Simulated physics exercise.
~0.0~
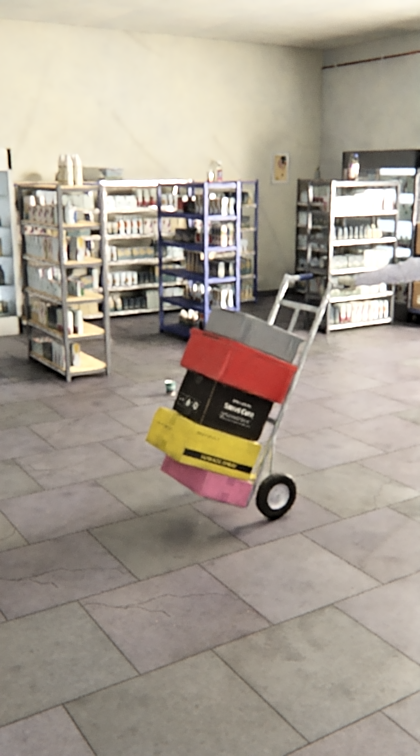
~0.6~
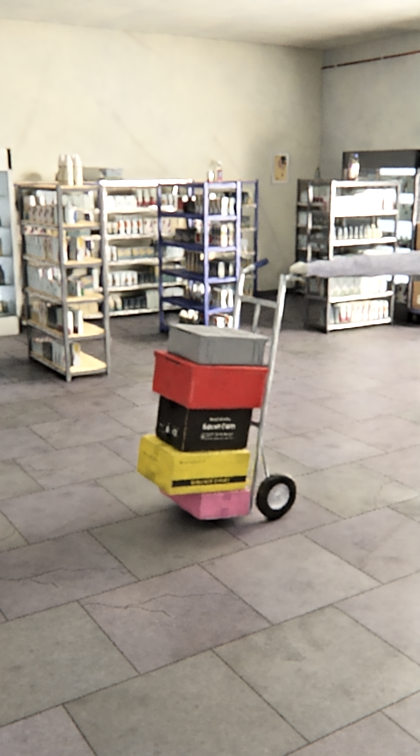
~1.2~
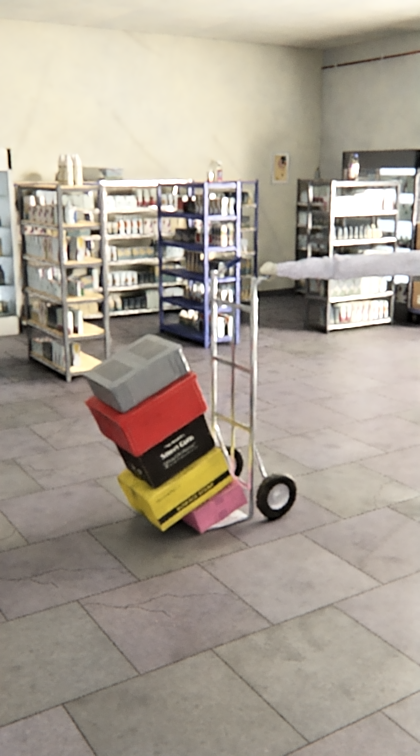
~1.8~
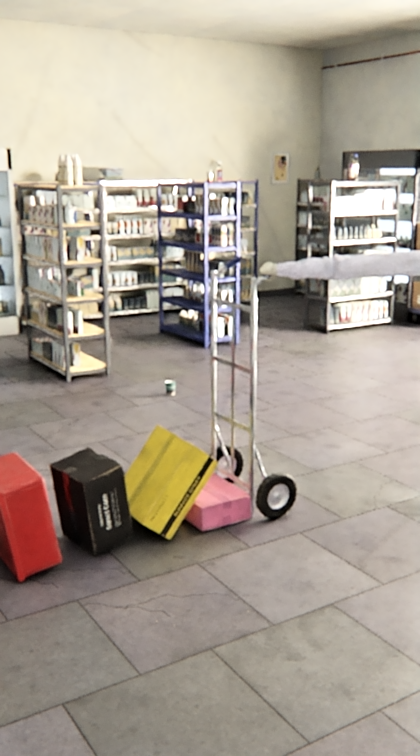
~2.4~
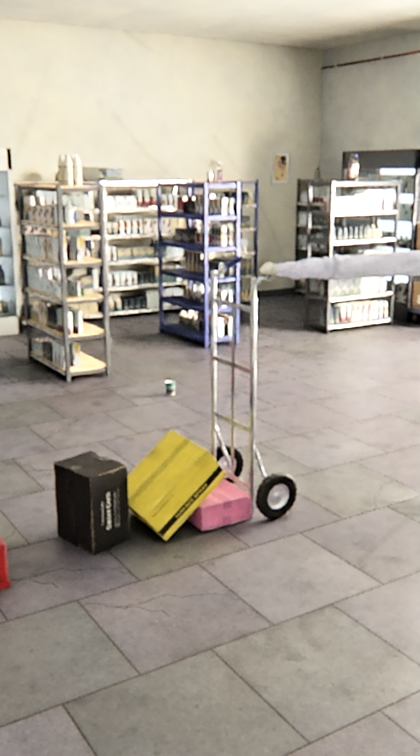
An arm swings a loaded hand truck upright, and its stacked boxes topple off leftward.
